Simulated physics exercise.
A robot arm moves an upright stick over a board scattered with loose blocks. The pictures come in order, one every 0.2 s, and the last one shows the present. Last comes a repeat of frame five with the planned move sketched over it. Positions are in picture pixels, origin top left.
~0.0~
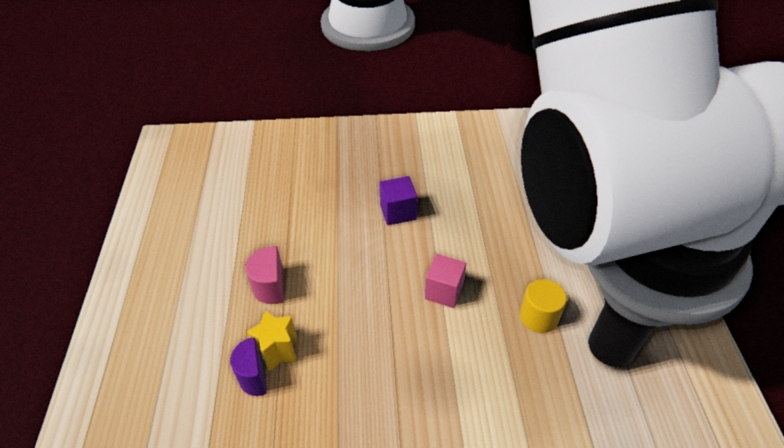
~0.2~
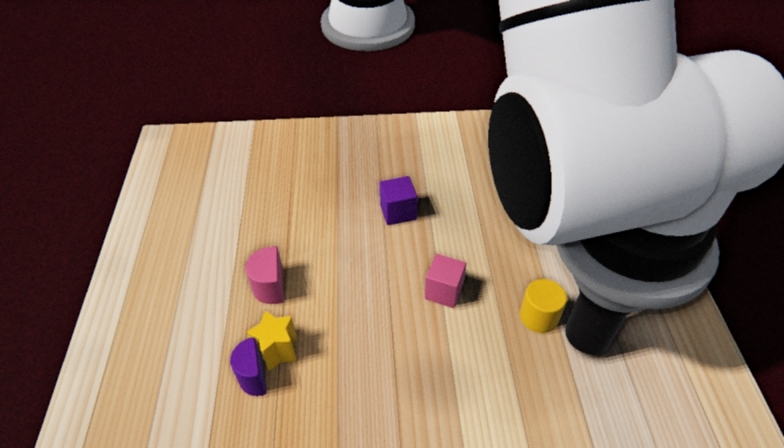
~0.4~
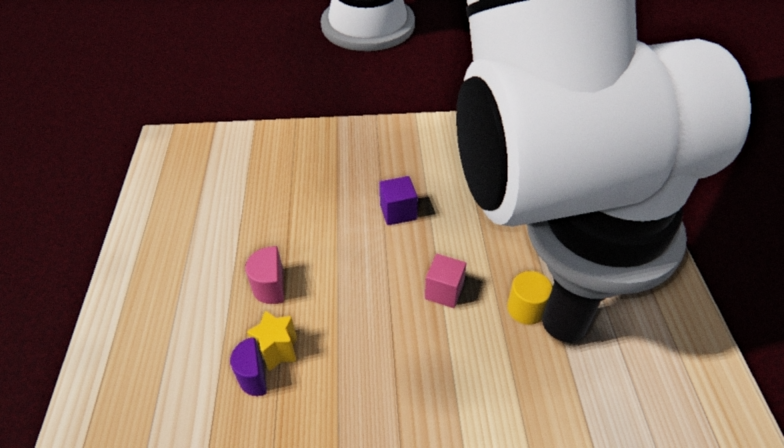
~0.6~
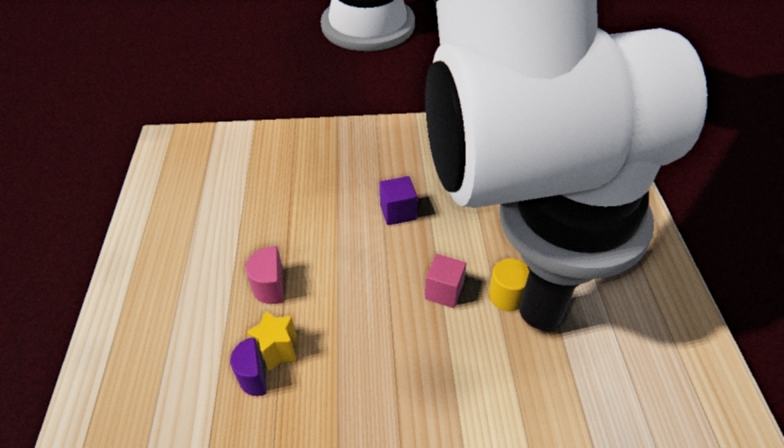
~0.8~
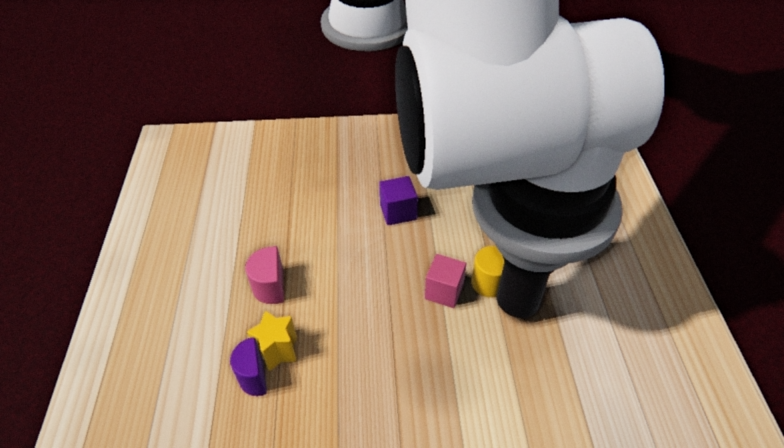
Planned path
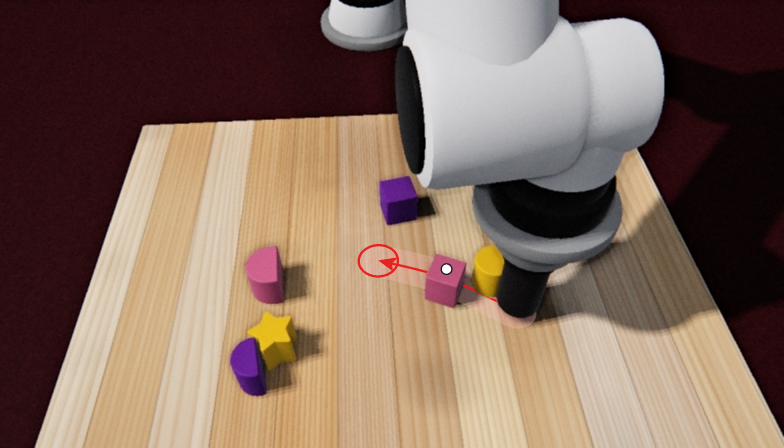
On a striped wooden board scattered with small purple, pink and yellow blocks, a white robot arm lowers no further but slides its upright black stick leftward toward a yellow cylinder. The stick then meets the cylinder and pushes it left and slightly away, close beside a pink cube, while the other blocks stay still.
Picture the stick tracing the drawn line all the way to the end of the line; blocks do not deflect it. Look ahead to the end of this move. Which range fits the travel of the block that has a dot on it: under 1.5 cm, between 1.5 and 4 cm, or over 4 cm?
Displacement: Past 4 cm.
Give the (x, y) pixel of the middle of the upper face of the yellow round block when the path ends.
Located at (458, 226).
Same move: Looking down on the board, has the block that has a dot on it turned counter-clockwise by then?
Short answer: Yes.
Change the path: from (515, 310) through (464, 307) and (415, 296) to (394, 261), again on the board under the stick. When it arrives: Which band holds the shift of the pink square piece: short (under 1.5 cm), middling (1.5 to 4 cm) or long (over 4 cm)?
If I had to pick, the pink square piece travels beyond 4 cm here.
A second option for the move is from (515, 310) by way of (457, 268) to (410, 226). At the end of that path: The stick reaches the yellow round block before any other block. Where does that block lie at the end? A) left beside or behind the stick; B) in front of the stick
My pick is A.
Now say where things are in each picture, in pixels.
In the first picture, tip of the stick (611, 347), middles of tops, purple square piece (398, 188), pink square piece (447, 269), yellow round block (547, 294).
In the second picture, stick (588, 335), nothing pushed.
In the third picture, stick (564, 323), yellow round block (533, 286).
In the fourth picture, stick (541, 312), yellow round block (513, 273).
In the fifth picture, stick (518, 300), purple square piece (398, 188), pink square piece (447, 269), yellow round block (495, 260).
The line goes from (515, 310) through (447, 279) to (378, 260); the dot is on the pink square piece.
What follows on the original path. One third of the way, stick (470, 277); pink square piece (434, 268), turned 20° anticlockwise; yellow round block (466, 234).
Two thirds of the way, stick (424, 261); pink square piece (394, 266), turned 65° anticlockwise; yellow round block (458, 226).
At the end, stick (378, 250); purple square piece unmoved; pink square piece (379, 269), turned 95° anticlockwise; yellow round block (458, 226).
